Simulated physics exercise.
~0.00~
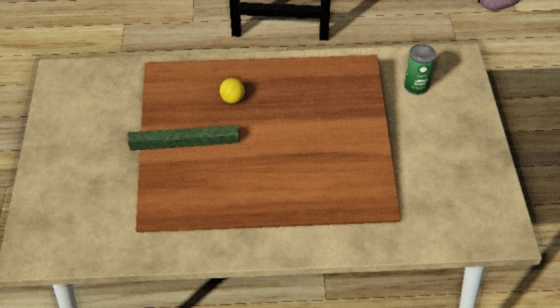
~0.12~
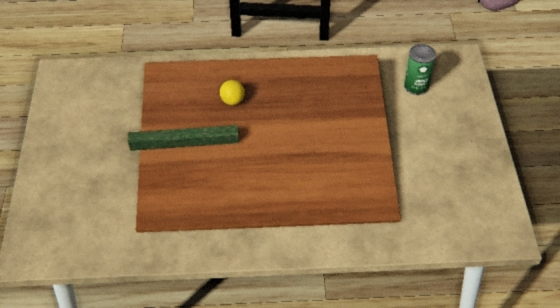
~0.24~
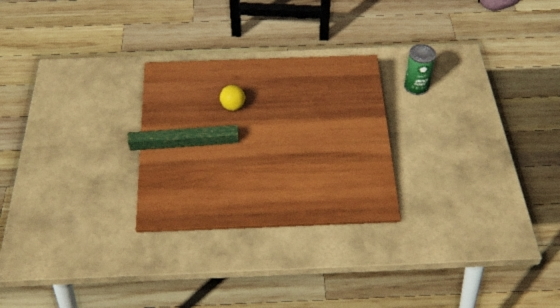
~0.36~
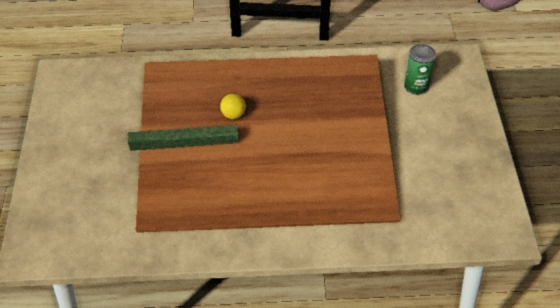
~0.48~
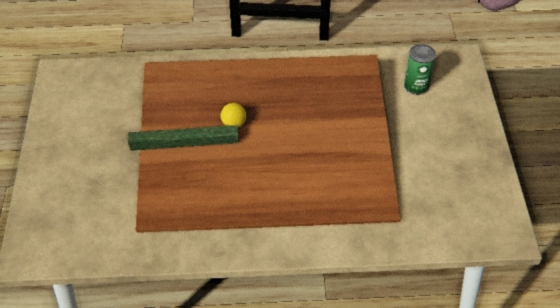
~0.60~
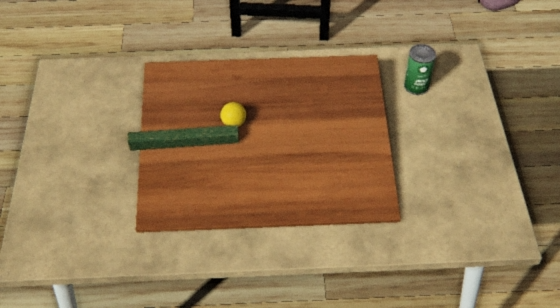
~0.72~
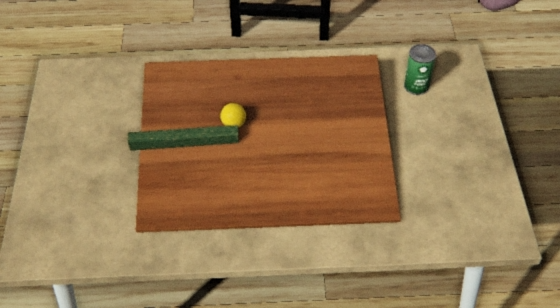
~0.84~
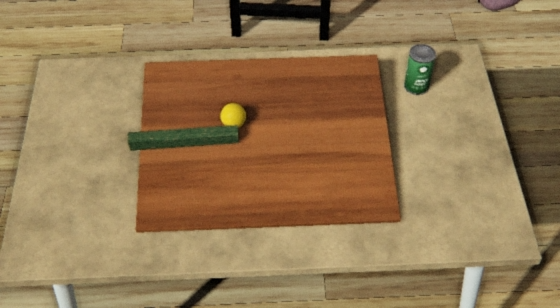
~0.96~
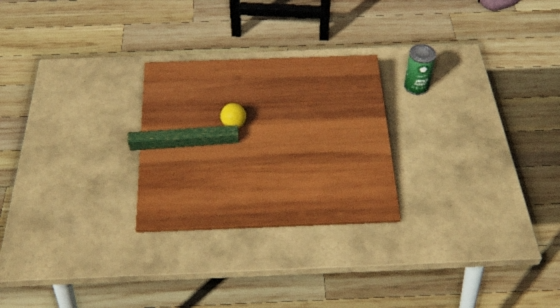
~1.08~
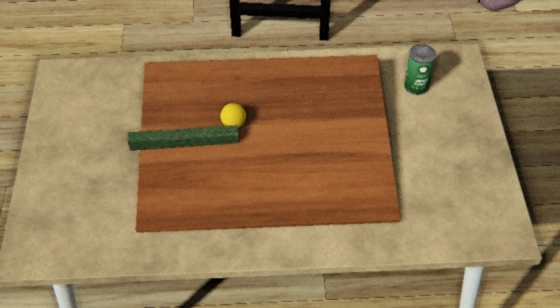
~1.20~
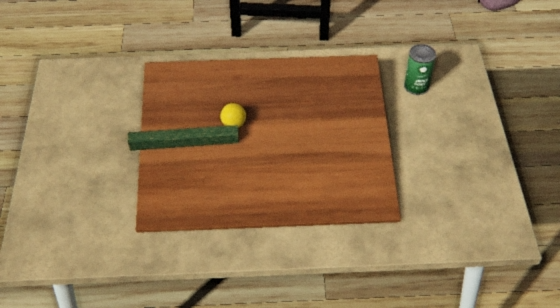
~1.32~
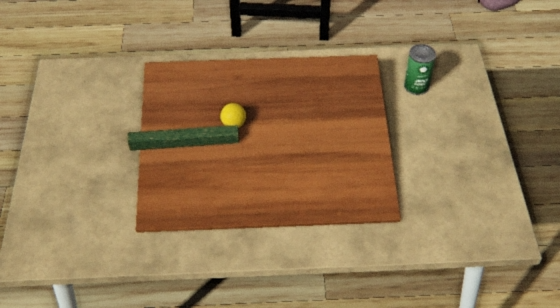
A stone-coloured table stands on a pale plank floor, seen from above and in front, with the dark legs of a piece of furniture behind it. A reddish-brown wooden board lies on the table, with a long dark green block fixed across its left part, a yellow lemon above the block, and a green tin to the right of the board. The lemon moves slowly down the board, towards the near side, a short way. It meets the block near its right end and stops. It stays resting there, while the tin and board remain in place.
